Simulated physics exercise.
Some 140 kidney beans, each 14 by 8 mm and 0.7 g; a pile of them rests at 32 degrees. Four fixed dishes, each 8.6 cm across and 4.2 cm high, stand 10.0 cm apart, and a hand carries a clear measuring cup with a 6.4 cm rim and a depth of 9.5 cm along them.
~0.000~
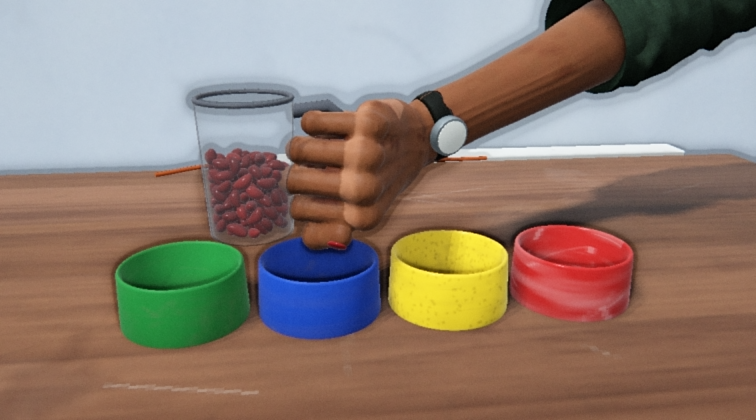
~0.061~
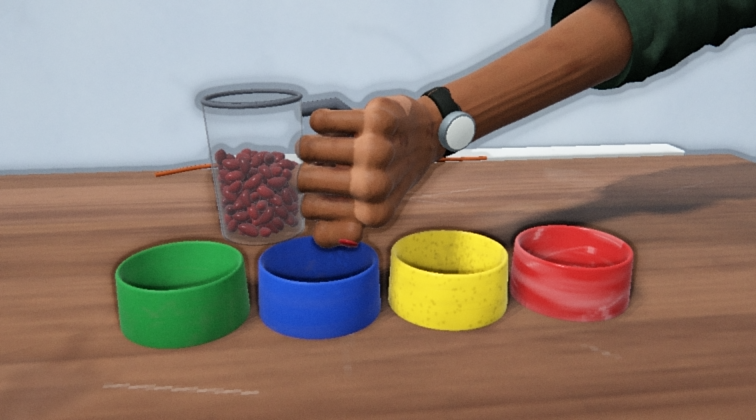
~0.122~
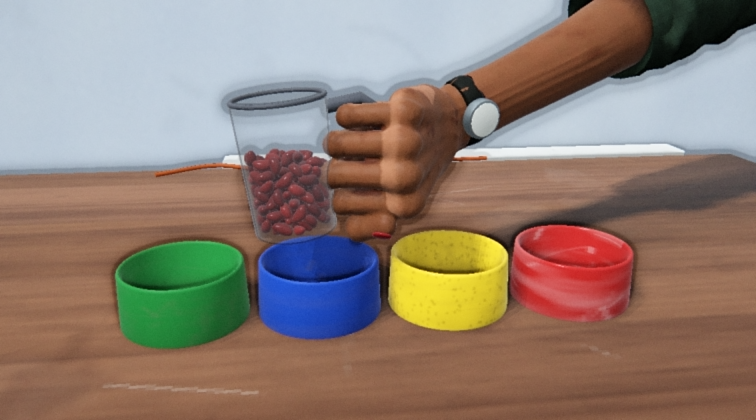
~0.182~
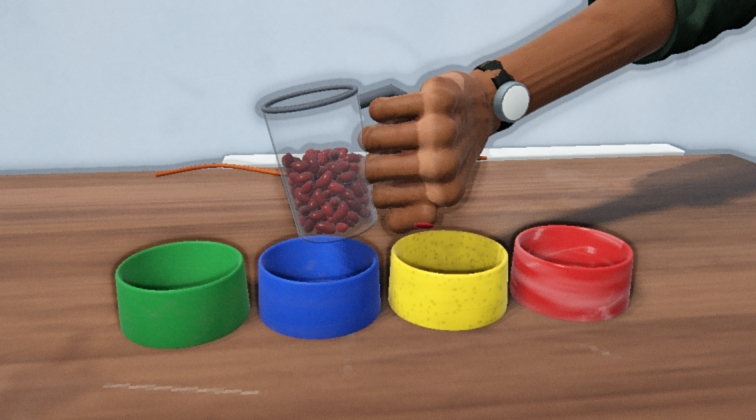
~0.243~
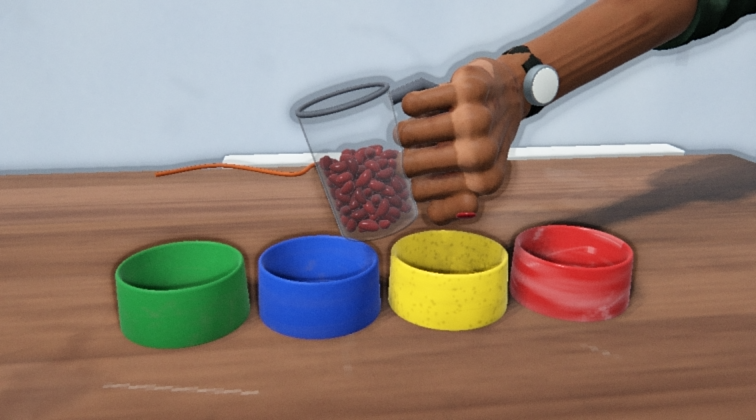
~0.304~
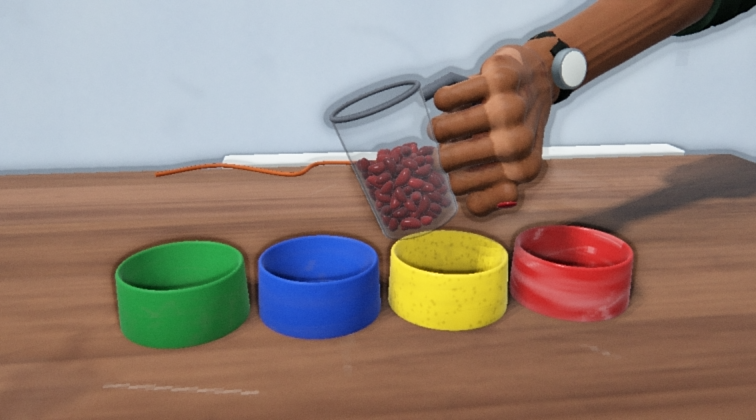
The video shows a hand holding a clear measuring cup of red kidney beans behind green, blue, yellow and red dishes on a wooden table, moving it to the right while gradually tilting it to the left.
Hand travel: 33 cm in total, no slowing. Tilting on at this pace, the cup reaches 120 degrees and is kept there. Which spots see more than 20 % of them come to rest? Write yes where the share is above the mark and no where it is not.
Red dish: Yes, blue dish: No, green dish: No, yellow dish: No, counter: No.
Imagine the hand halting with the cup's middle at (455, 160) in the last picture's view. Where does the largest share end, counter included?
Most goes to: Counter.
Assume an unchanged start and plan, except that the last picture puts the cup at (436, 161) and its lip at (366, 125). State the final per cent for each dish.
Red 100; blue 0; green 0; yellow 0.
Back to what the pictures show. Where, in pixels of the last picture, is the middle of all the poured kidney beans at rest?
At about (575, 270).
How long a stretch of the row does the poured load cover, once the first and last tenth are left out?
Roughly 5 cm of the row.
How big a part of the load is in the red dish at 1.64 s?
Share at that time: Approx. 80 per cent.
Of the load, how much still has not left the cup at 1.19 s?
Some 100 per cent.
Then, at 0.84 s, tilt 68 degrees; cup holds 100 %.
Then, at 1.19 s, tilt 99 degrees; cup holds 100 %.
After 1.64 s, tilt 120 degrees; cup holds 15 %, red 80 %.
In the end, at 2.2 s, red 100 %, blue 0 %, green 0 %, yellow 0 %, counter 0 %.
